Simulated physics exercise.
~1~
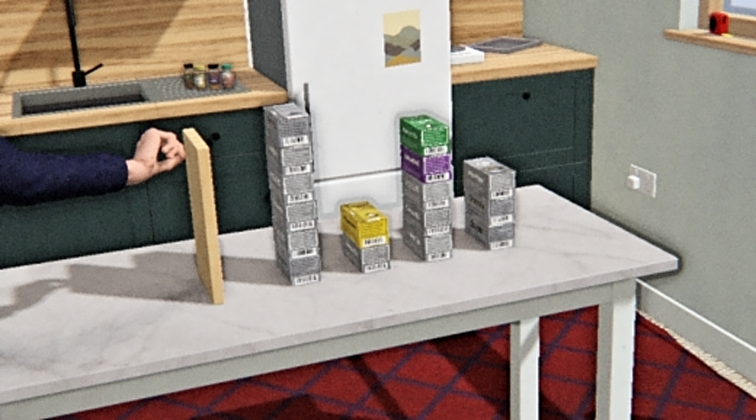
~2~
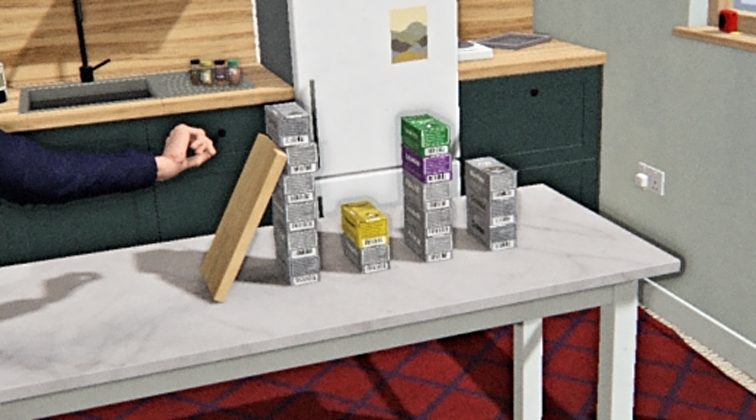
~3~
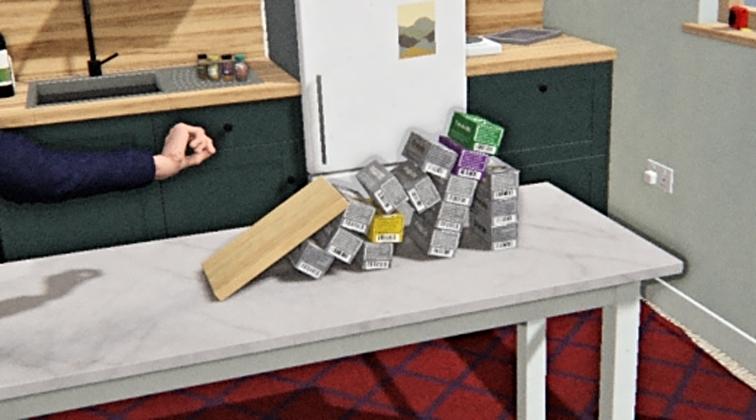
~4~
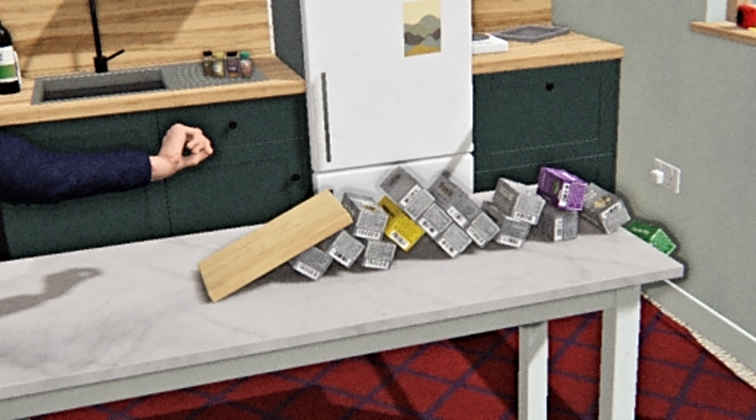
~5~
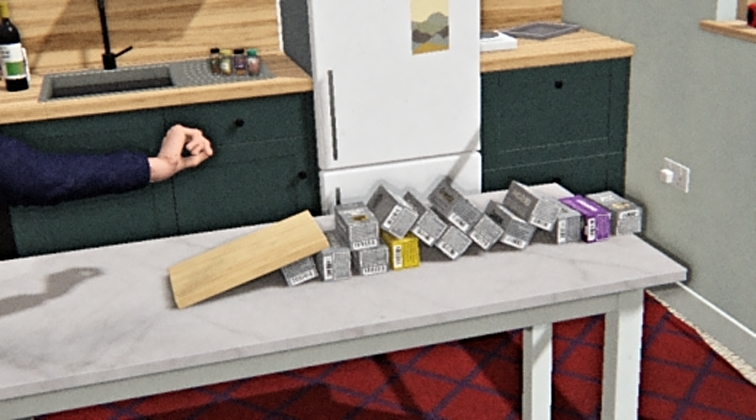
Four columns of small packets, mostly grey, stand in a row on a pale marble-topped table in a kitchen, seen from slightly above, with a green packet and a purple one topping the third column and a yellow one on the short second. At the left, a hand pushes an upright wooden board, which tips right against the tallest column. That column topples into the others, and the packets spill rightward. The green packet drops toward the table's right end and passes out of sight. The board lies slanted on fallen packets, the purple and yellow ones on their sides in the jumbled line.
